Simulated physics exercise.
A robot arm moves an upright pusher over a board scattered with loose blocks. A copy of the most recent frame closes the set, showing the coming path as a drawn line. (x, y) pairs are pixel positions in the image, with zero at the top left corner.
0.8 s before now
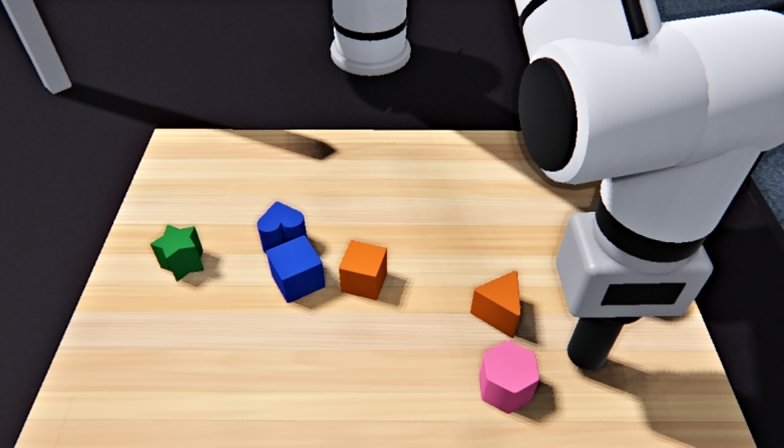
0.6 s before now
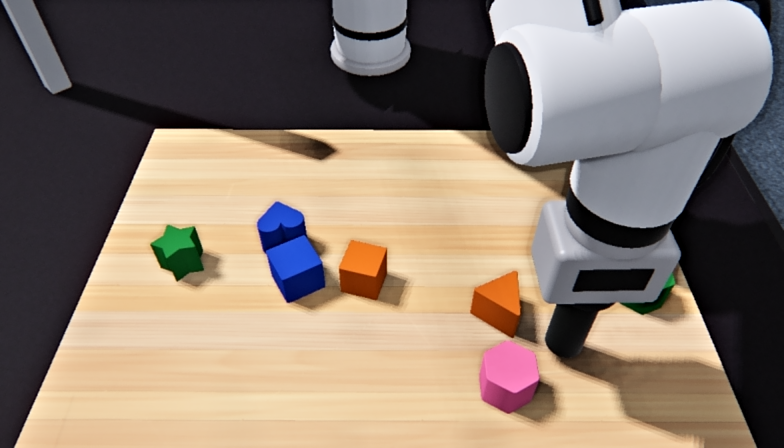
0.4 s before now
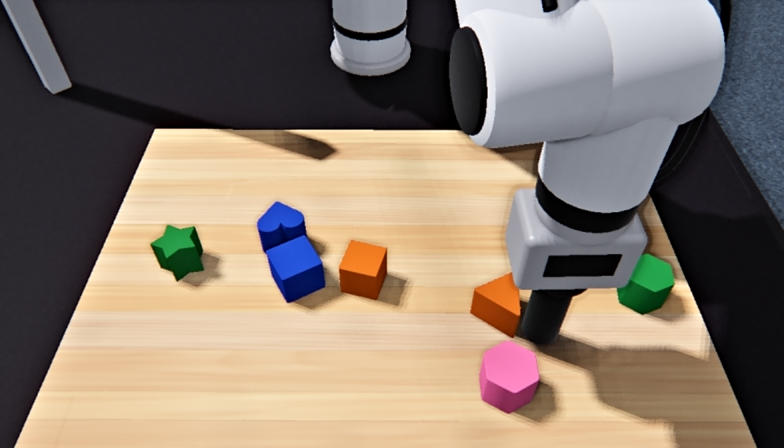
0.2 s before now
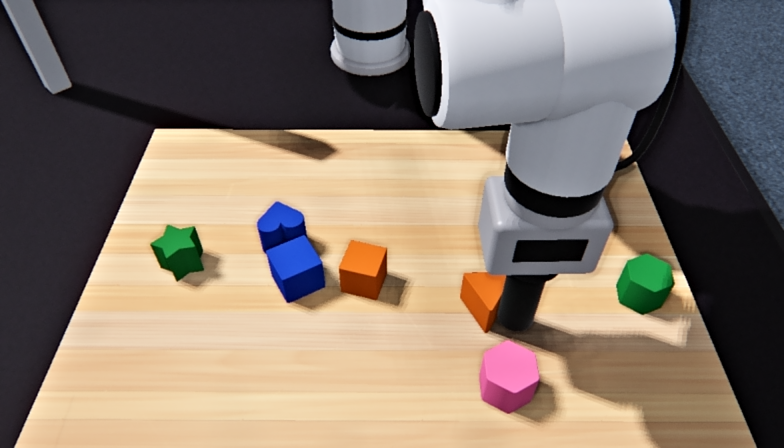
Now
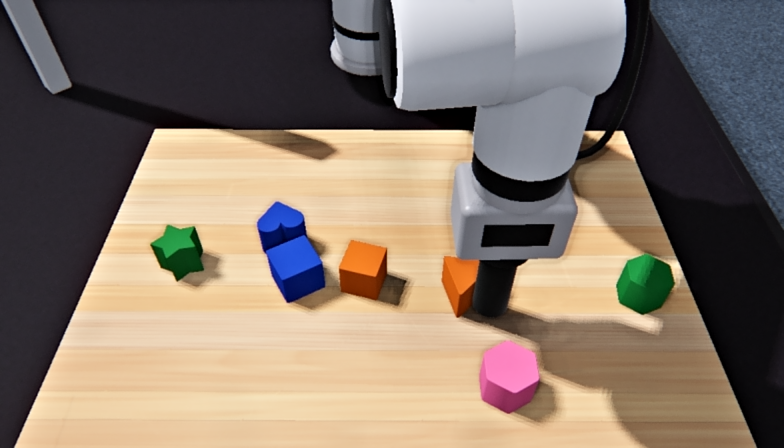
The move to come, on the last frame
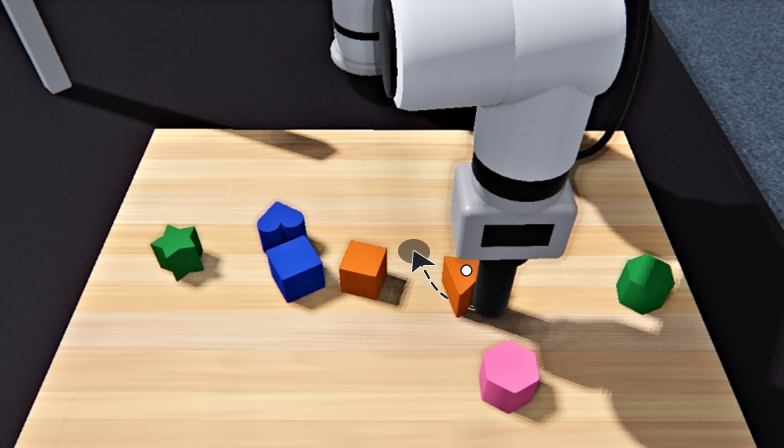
A robot arm moves left across the board and pushes the orange triangular block slightly left.
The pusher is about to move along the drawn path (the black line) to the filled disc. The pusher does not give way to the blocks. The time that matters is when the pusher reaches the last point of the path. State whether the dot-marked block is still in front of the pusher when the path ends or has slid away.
Still in front.
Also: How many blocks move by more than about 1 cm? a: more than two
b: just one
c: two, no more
The one that fits is b, just one.
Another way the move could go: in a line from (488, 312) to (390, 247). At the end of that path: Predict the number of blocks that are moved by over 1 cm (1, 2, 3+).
One block shifts.
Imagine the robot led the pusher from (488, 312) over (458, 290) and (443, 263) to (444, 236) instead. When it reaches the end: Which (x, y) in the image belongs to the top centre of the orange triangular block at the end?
Its top centre lands on (413, 226).
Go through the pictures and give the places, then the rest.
The first frame shows tip of the pusher (586, 354), middles of tops, orange square block (363, 257), orange triangular block (504, 291).
The second frame shows pusher (563, 342), nothing pushed.
The third frame shows pusher (540, 330), nothing pushed.
The fourth frame shows pusher (515, 317), orange triangular block (490, 285).
The fifth frame shows pusher (490, 304), orange square block (363, 257), orange triangular block (466, 270).
The line goes from (488, 312) by way of (452, 300) and (428, 277) to (414, 251); the dot is on the orange triangular block.
On the path given first. One third of the way, pusher (453, 291); orange triangular block (434, 255), turned 25° clockwise.
Two thirds of the way, pusher (428, 267); orange triangular block (408, 233).
At the end, pusher (414, 242); orange square block unmoved; orange triangular block (390, 213), turned 15° anticlockwise.
